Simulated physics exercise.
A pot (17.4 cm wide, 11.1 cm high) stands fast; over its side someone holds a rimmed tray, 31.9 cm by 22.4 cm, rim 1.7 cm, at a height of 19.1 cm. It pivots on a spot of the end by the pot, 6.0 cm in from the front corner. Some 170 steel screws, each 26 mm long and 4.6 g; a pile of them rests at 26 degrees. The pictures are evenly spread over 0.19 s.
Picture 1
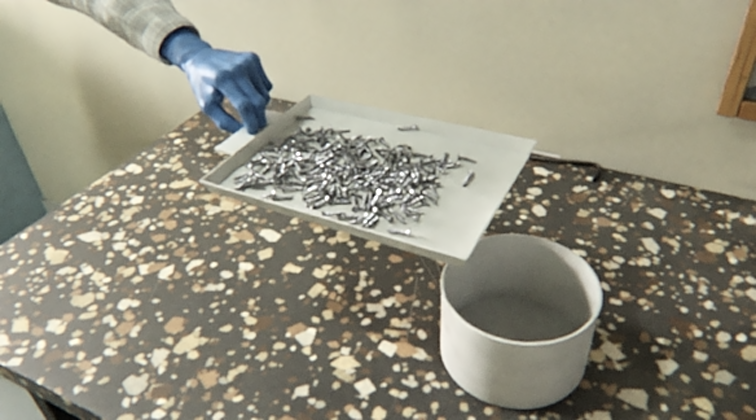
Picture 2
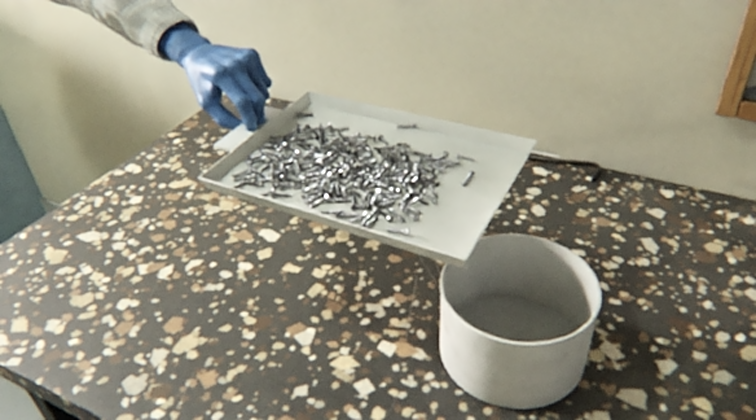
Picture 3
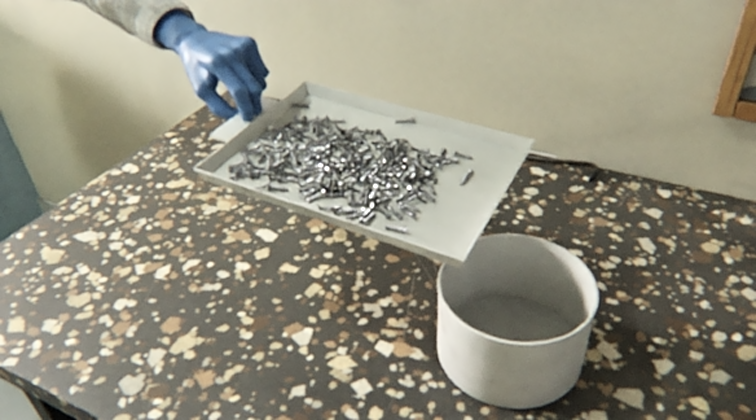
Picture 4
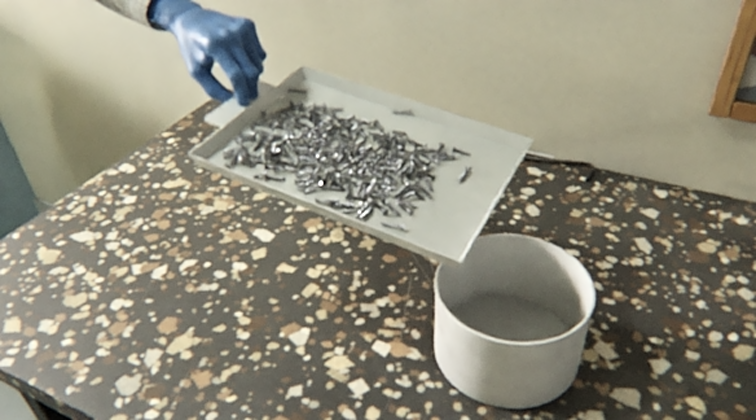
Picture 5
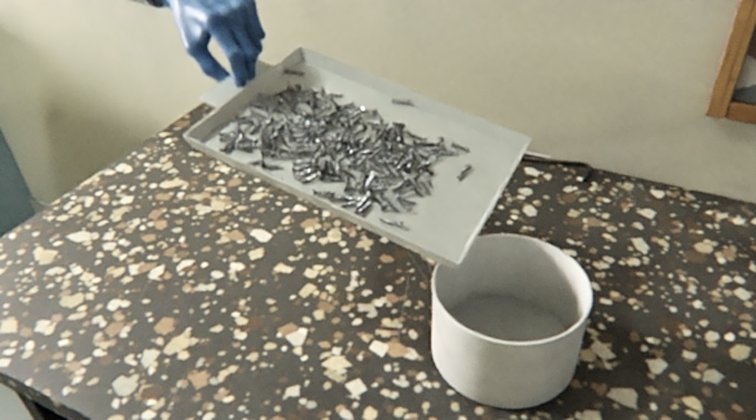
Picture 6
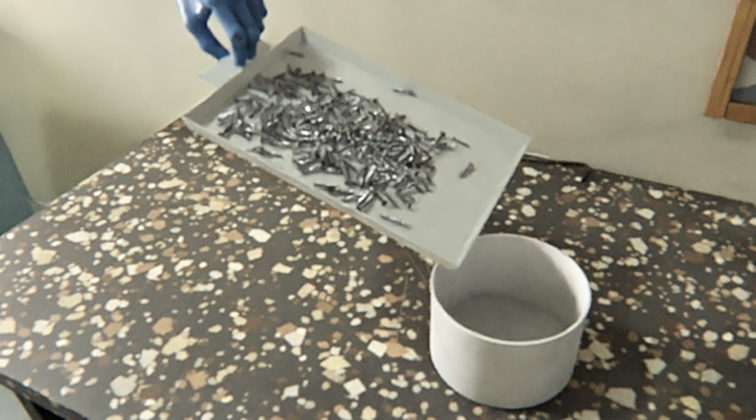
We see a blue-gloved hand at the left end of a rimmed tray of small metal screws, raising that end so the tray slants steadily down toward a round pale pot, while the pile stays in place on it.
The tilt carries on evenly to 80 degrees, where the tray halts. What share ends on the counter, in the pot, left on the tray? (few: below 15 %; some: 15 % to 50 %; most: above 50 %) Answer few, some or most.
On the counter: Some; in the pot: Most; left on the tray: Few.
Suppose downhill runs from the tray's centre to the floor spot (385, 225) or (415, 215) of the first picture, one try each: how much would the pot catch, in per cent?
About 10 and 25 per cent.
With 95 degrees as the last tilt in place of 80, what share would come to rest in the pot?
In that case some 65 per cent.
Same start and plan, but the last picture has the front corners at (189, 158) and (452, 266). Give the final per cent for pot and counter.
Pot 5, counter 95.
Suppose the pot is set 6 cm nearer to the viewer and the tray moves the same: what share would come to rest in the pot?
In that case some 85 per cent.
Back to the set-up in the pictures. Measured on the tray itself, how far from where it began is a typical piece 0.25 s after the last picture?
Roughly 4 cm.
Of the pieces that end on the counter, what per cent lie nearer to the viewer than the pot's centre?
Some 90 per cent.
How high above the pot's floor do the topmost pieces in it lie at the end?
Some 2.5 cm.
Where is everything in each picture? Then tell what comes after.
The first picture shows tray tilt 0 degrees, front corners at (207, 179) and (463, 253); middle of the pieces at (342, 171); pot at (520, 284).
The second picture shows tray tilt 1 degrees, front corners at (206, 176) and (462, 254); middle of the pieces at (341, 169).
The third picture shows tray tilt 3 degrees, front corners at (202, 167) and (460, 254), lowest corner right front; middle of the pieces at (339, 163).
The fourth picture shows tray tilt 7 degrees, front corners at (196, 153) and (458, 255), lowest corner right front; middle of the pieces at (336, 154).
The fifth picture shows tray tilt 12 degrees, front corners at (192, 134) and (456, 257), lowest corner right front; middle of the pieces at (334, 143).
The sixth picture shows tray tilt 17 degrees, front corners at (190, 116) and (456, 259), lowest corner right front; middle of the pieces at (335, 132); pot at (509, 284).
Then, 0.25 s after the last picture, tilt 49 degrees; the tray holds 100 %, the pot 0 %.
Then, 0.41 s after the last picture, tilt 70 degrees; the tray holds 90 %, the pot 0 %.
Then, 0.70 s after the last picture, tilt 80 degrees; the tray holds 0 %, the pot 60 %.
In the end, counter 40 %, pot 60 %, tray 0 %.
